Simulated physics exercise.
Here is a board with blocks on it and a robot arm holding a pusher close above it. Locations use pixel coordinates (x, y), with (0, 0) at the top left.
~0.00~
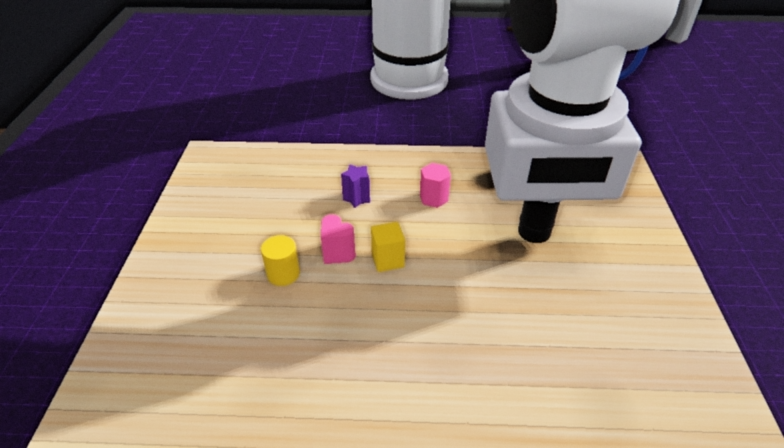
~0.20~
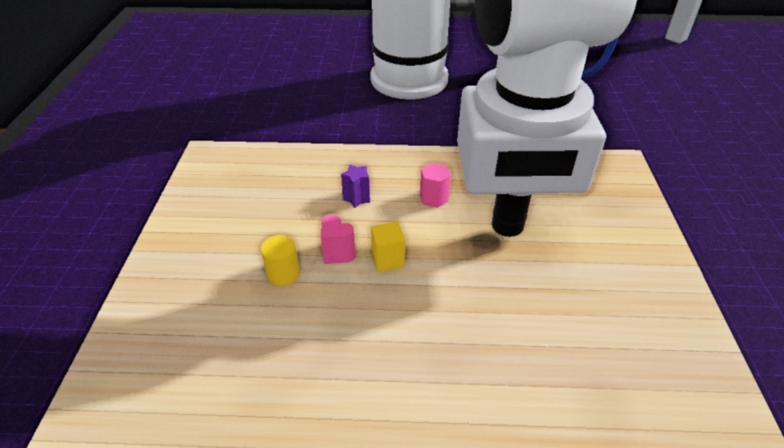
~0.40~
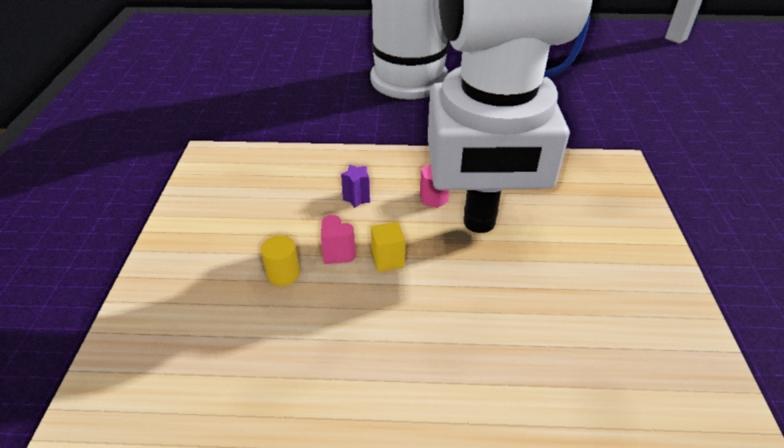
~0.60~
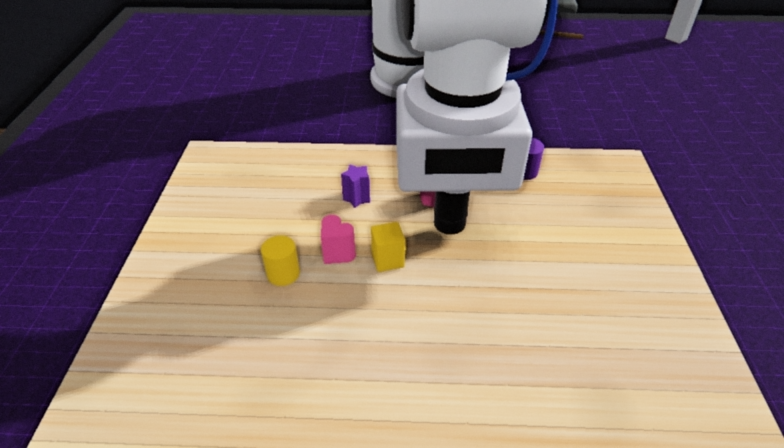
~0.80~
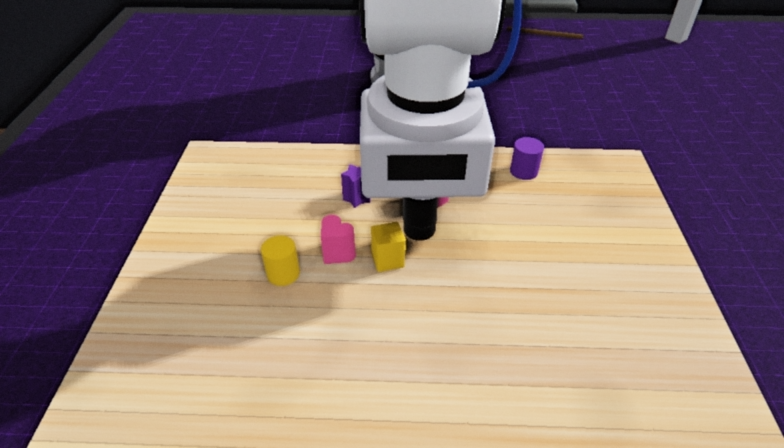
At the start, a white robot arm holds a black pusher above the right side of a wooden board, with yellow, pink and purple blocks to its left. The arm slides steadily left, passing in front of the pink six-sided block and uncovering a purple block behind it, until the pusher is beside the yellow square block, while the blocks stay still.
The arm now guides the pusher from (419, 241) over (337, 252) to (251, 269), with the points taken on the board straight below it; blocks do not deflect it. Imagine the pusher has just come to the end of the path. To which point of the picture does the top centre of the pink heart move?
At roughly (230, 226).
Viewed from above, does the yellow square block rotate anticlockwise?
Yes - that is the case.
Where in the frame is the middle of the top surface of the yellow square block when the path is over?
Most likely (365, 244).
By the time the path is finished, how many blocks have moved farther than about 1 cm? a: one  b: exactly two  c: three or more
Choice c: Three or more.
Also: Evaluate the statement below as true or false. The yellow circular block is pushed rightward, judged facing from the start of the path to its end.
The claim does not hold.
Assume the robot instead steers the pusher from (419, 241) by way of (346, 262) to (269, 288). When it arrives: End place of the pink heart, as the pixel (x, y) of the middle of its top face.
At pixel (293, 228).
The first path, step by step. One third of the way, pusher (364, 238); pink heart (329, 227); yellow square block (365, 243), turned 85° anticlockwise.
Two thirds of the way, pusher (307, 247); yellow circular block (262, 251); pink heart (275, 227), turned 55° clockwise; yellow square block (365, 244), turned 85° anticlockwise.
At the end, pusher (249, 258); yellow circular block (228, 267); pink heart (230, 226), turned 100° clockwise; yellow square block (365, 244), turned 85° anticlockwise; pink six-sided block in place.
